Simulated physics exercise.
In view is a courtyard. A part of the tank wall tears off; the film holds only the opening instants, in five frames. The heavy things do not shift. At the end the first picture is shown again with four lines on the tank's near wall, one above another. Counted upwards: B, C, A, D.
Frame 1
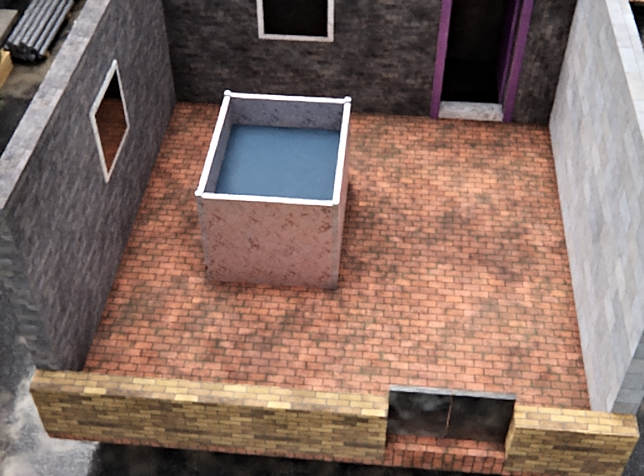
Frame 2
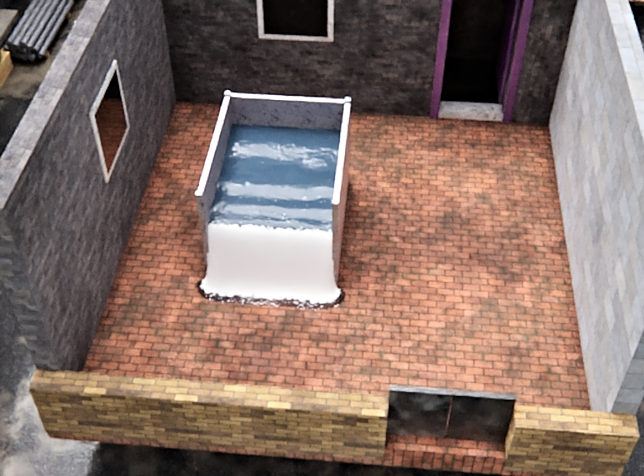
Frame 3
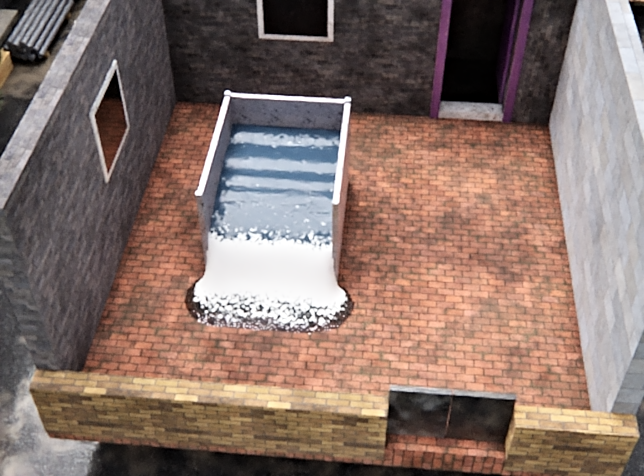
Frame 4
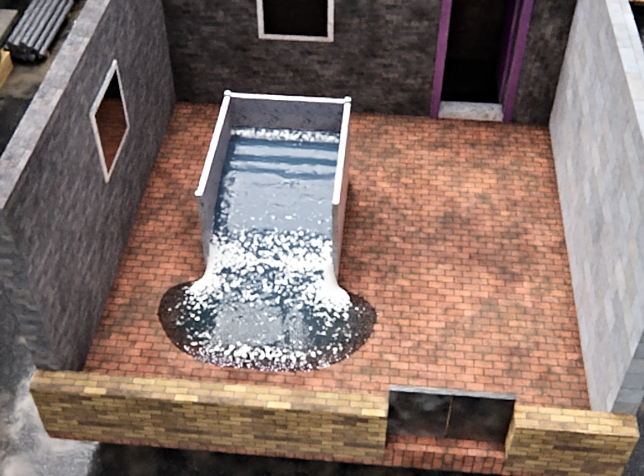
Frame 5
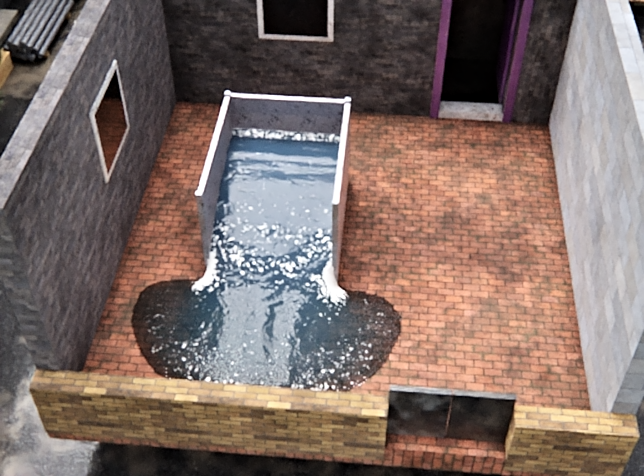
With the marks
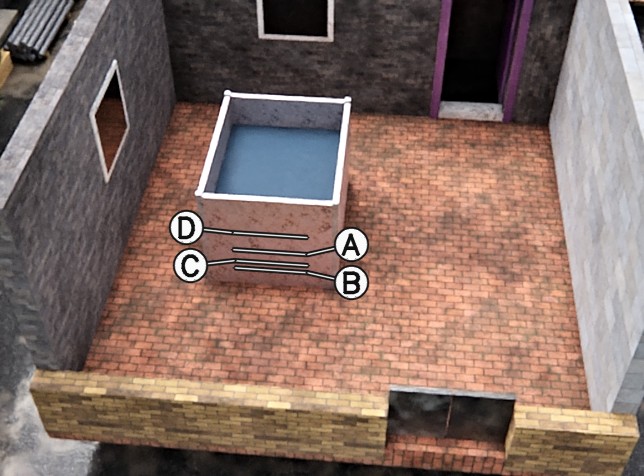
A walled courtyard with a red brick floor is seen from above, with dark walls at the left and back and a pale wall at the right. A white-rimmed tank of blue water stands left of centre, a purple doorway behind and a dark gate in the low yellow brick wall in front. The tank's near side opens and water pours out, foaming white, then spreads in a dark, widening pool towards the low wall.
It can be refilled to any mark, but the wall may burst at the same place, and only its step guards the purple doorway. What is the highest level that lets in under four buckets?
Choose D.
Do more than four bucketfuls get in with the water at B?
No, not at all.
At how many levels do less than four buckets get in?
All four.
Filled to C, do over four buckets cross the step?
No, that is safe.
On the marked copy, A at (270, 252); B at (271, 270); C at (270, 263); D at (269, 235); from the bottom up B, C, A, D.
For line A, nothing gets over.
For line B, nothing gets over.
For line C, nothing gets over.
For line D, a splash gets over, under a bucket.
